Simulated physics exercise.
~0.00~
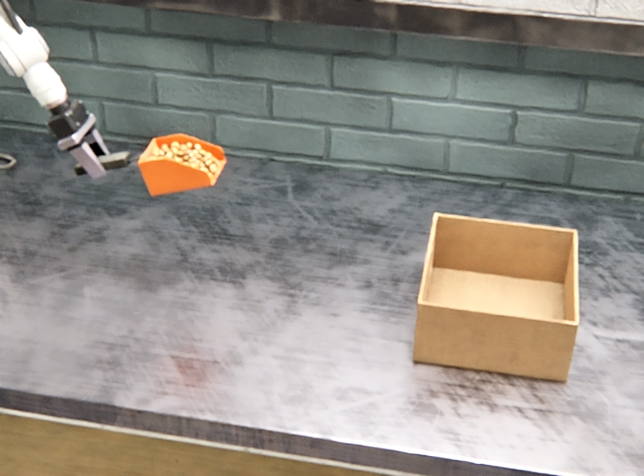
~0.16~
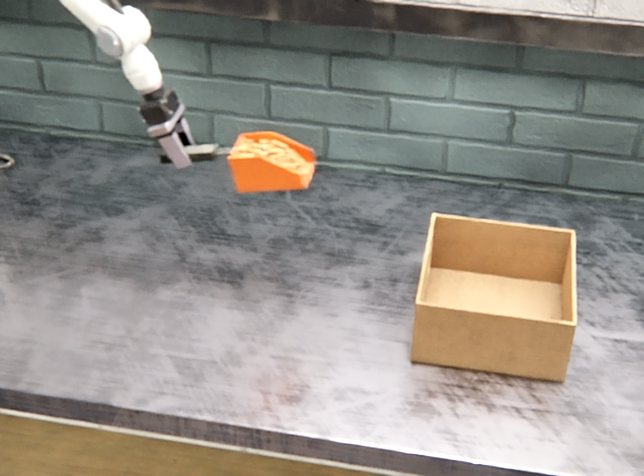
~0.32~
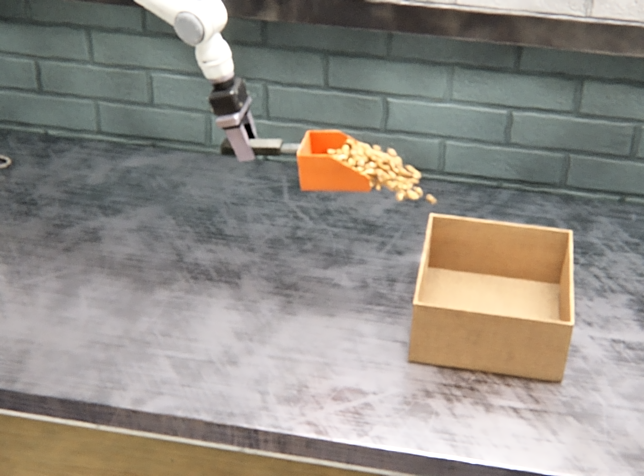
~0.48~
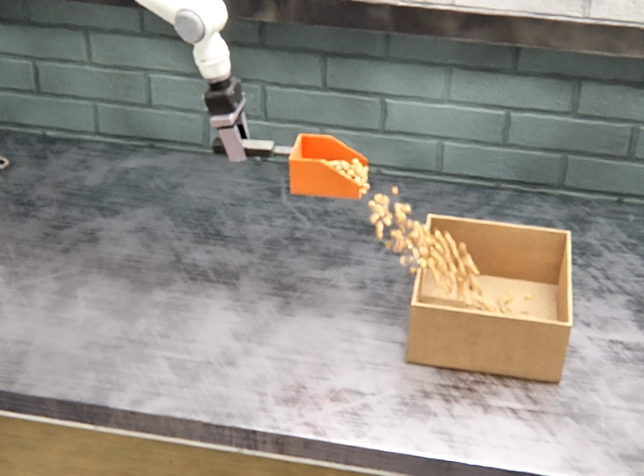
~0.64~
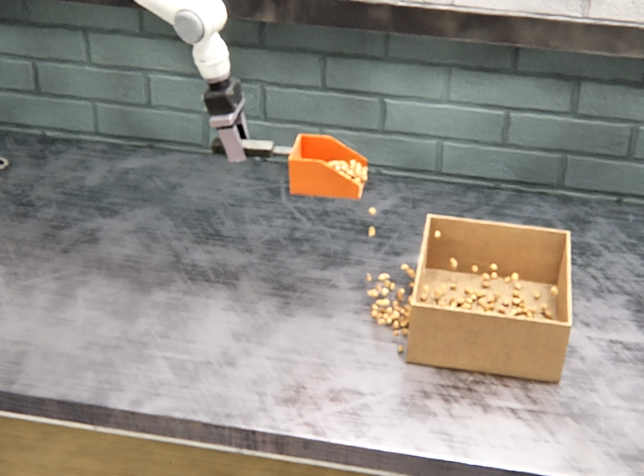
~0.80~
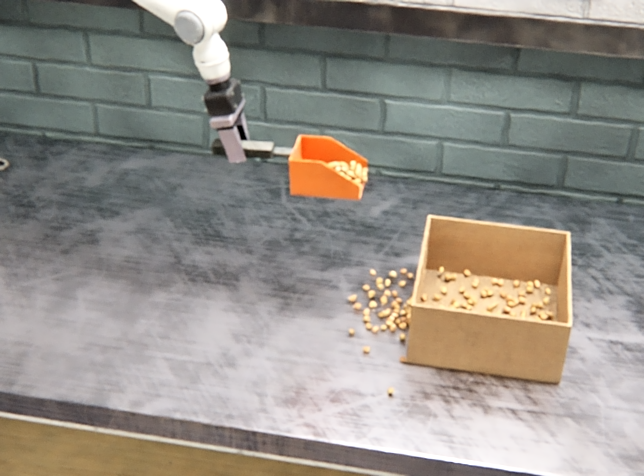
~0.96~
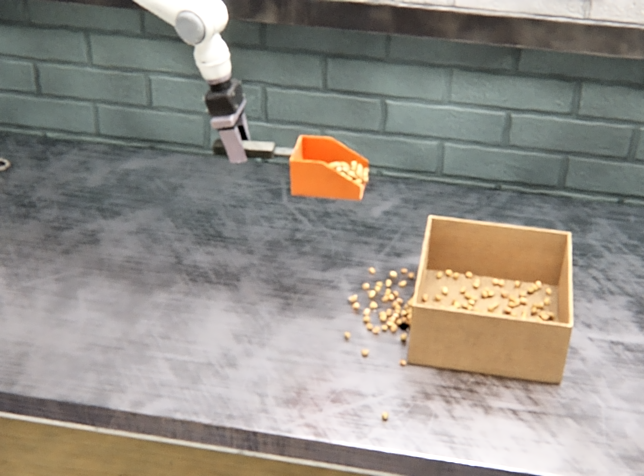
An orange scoop heaped with pale dried beans hangs from the gripper of a white robot arm above a dark, scuffed counter, seen from slightly above against a green brick wall. An open tan box sits on the right side of the counter. The arm carries the scoop to the right, then stops short of the box, and beans slide out over its open front. They stream down and to the right, some landing in the box and others falling just left of it. Finally the scoop hangs still with some beans left inside, while others lie across the box's floor and scattered on the counter beside it.
